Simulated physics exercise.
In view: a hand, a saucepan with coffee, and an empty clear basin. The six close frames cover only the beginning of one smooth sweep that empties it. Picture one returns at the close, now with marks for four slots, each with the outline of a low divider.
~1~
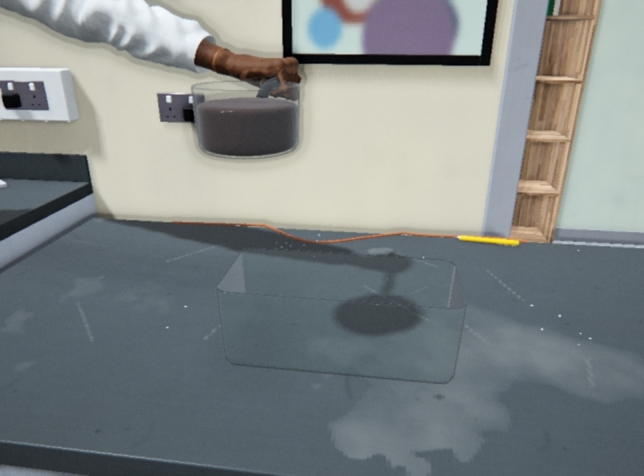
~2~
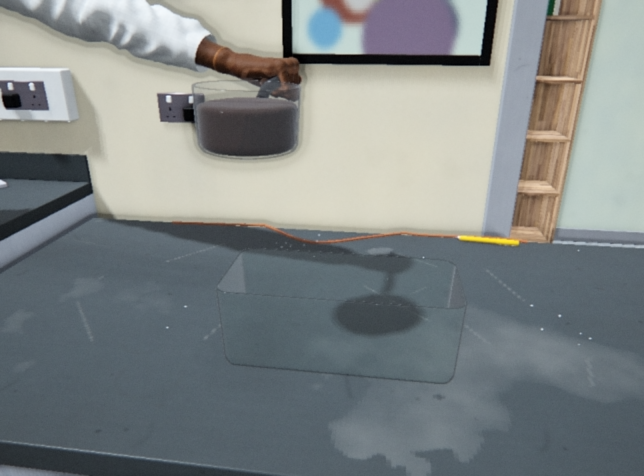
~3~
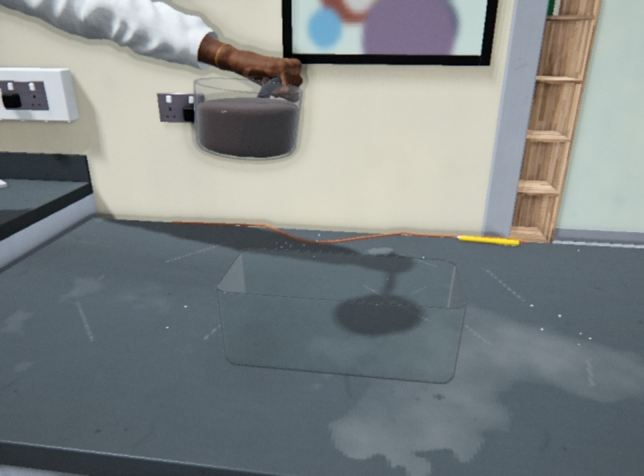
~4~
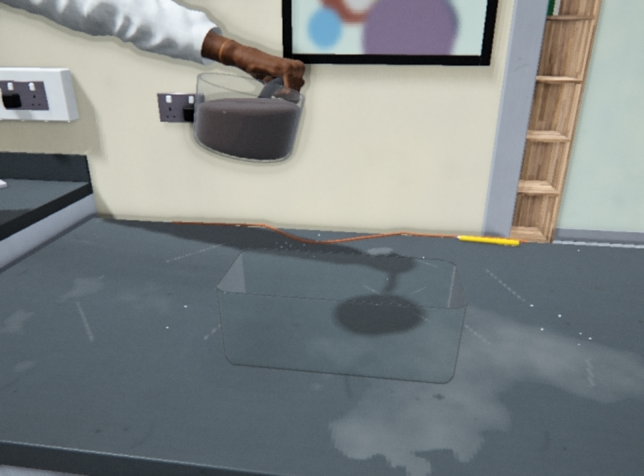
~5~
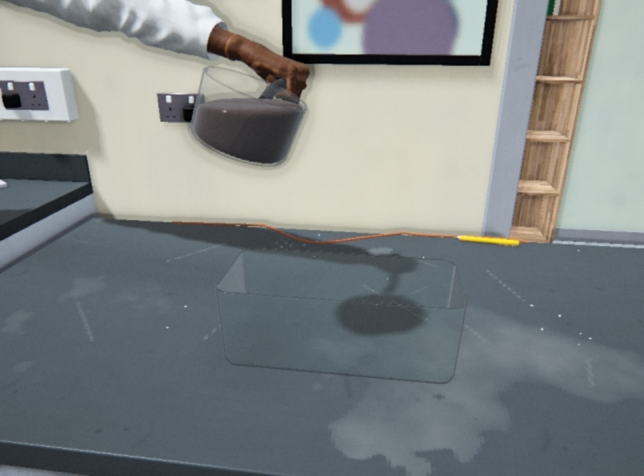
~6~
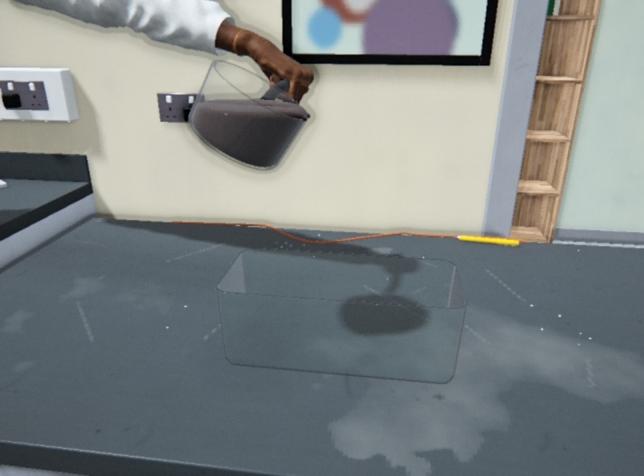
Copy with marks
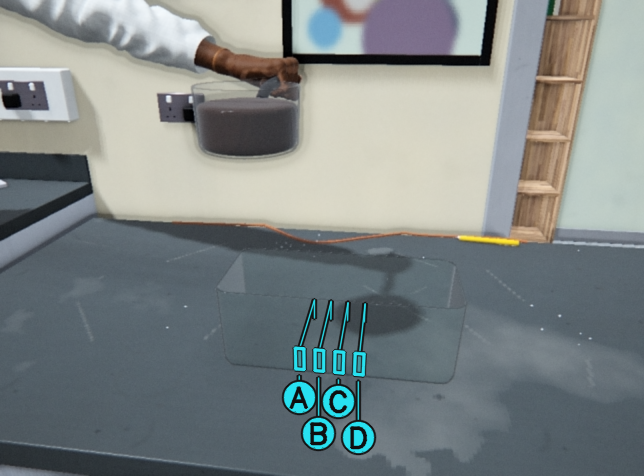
Hand holding a clear pan of dark liquid above an empty clear basin, tilting it rightward until the liquid reaches the lip.
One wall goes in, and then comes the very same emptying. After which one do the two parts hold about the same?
Choose D.
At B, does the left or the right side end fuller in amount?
The right one.
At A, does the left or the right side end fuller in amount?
The right side.
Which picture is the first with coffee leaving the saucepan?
Picture 6.
On the marked copy, A at (299, 375); B at (318, 377); C at (338, 379); D at (358, 381).
Choosing A, about 9 % ends left of the wall and 89 % right of it.
Choosing B, about 10 % ends left of the wall and 89 % right of it.
Choosing C, about 30 % ends left of the wall and 69 % right of it.
Choosing D, about 53 % ends left of the wall and 46 % right of it.
